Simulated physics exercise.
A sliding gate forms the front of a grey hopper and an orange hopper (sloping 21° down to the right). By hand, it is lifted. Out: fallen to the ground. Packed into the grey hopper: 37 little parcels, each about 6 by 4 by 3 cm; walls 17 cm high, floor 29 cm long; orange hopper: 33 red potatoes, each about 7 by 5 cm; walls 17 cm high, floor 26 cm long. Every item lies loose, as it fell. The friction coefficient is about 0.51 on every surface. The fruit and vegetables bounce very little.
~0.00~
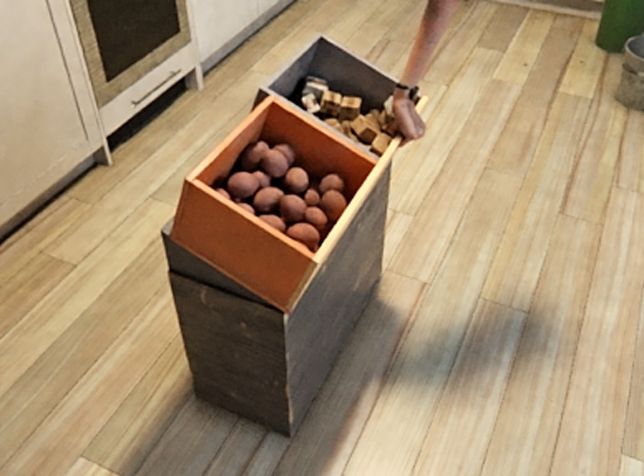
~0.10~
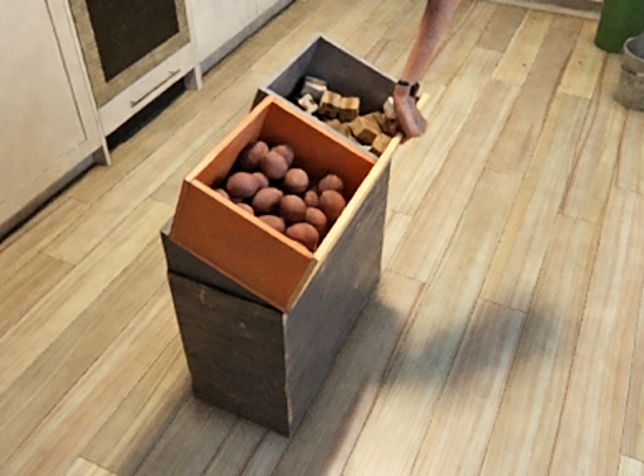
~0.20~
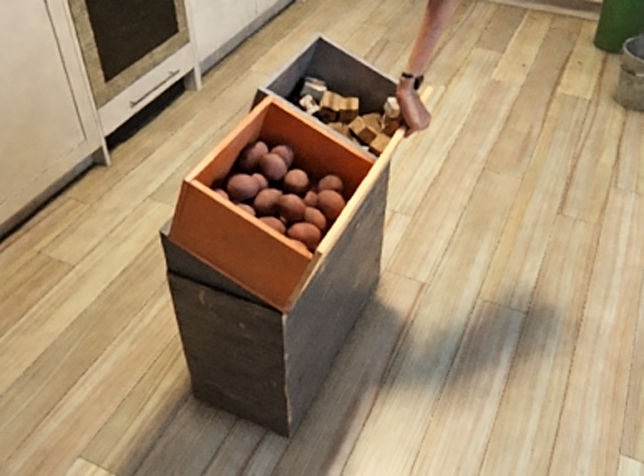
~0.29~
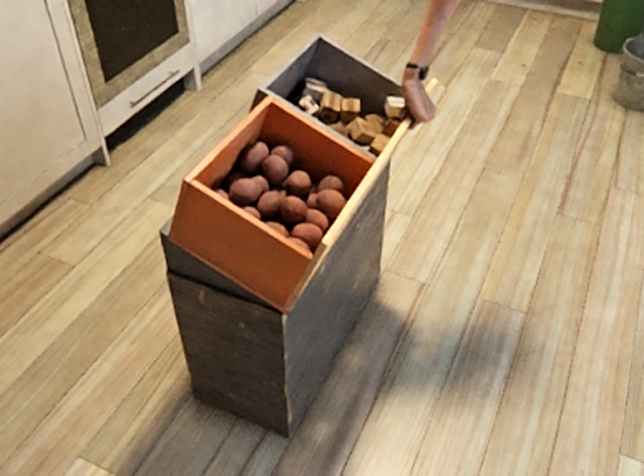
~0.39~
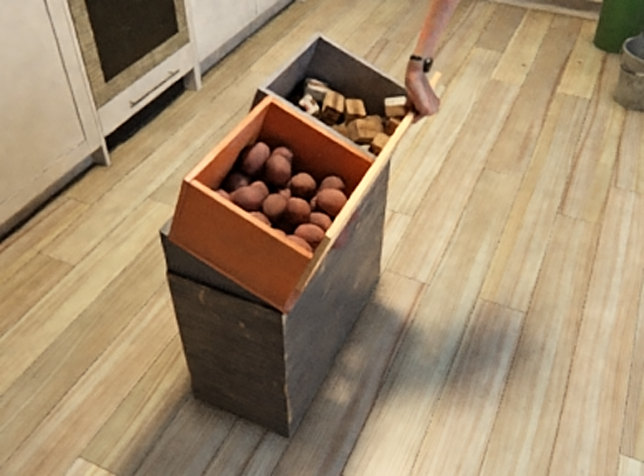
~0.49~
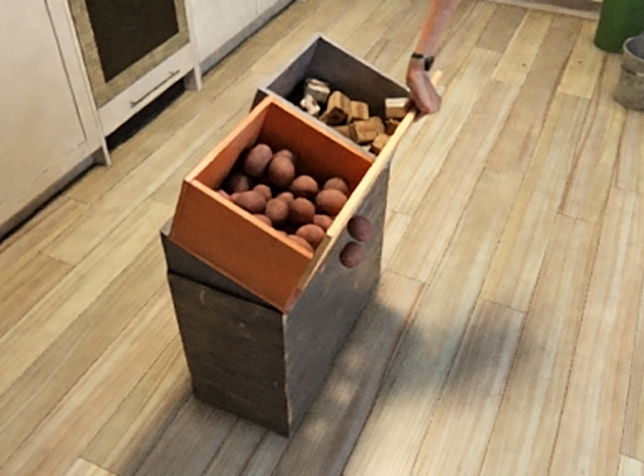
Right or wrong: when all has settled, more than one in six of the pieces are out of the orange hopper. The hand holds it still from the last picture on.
Right.
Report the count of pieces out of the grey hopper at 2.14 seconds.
Roughly 5 for the grey hopper.
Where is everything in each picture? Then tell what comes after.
In the first frame (places track the rim corner closest to us here), orange hopper (314, 257); grey hopper (380, 160); gap 0 cm; none in free fall.
The second frame shows orange hopper (313, 257); gap 1 cm.
The third frame shows orange hopper (313, 257); gap 3 cm.
The fourth frame shows orange hopper (313, 257); gap 6 cm.
The fifth frame shows orange hopper (313, 257); gap 8 cm.
The sixth frame shows orange hopper (313, 257); grey hopper (379, 160); gap 8 cm; none in free fall.
After 0.90 s, the grey hopper is down by 1 of 37 and the orange hopper is down by 3 of 33.
After 1.42 s, the grey hopper is down by 1 of 37 and the orange hopper is down by 4 of 33.
After 2.14 s, the grey hopper is down by 5 of 37 and the orange hopper is down by 5 of 33.
Outcome (at 3.06 s), the grey hopper is down by 8 of 37 and the orange hopper is down by 9 of 33. Asked share, 9 of 33, 27 per cent.
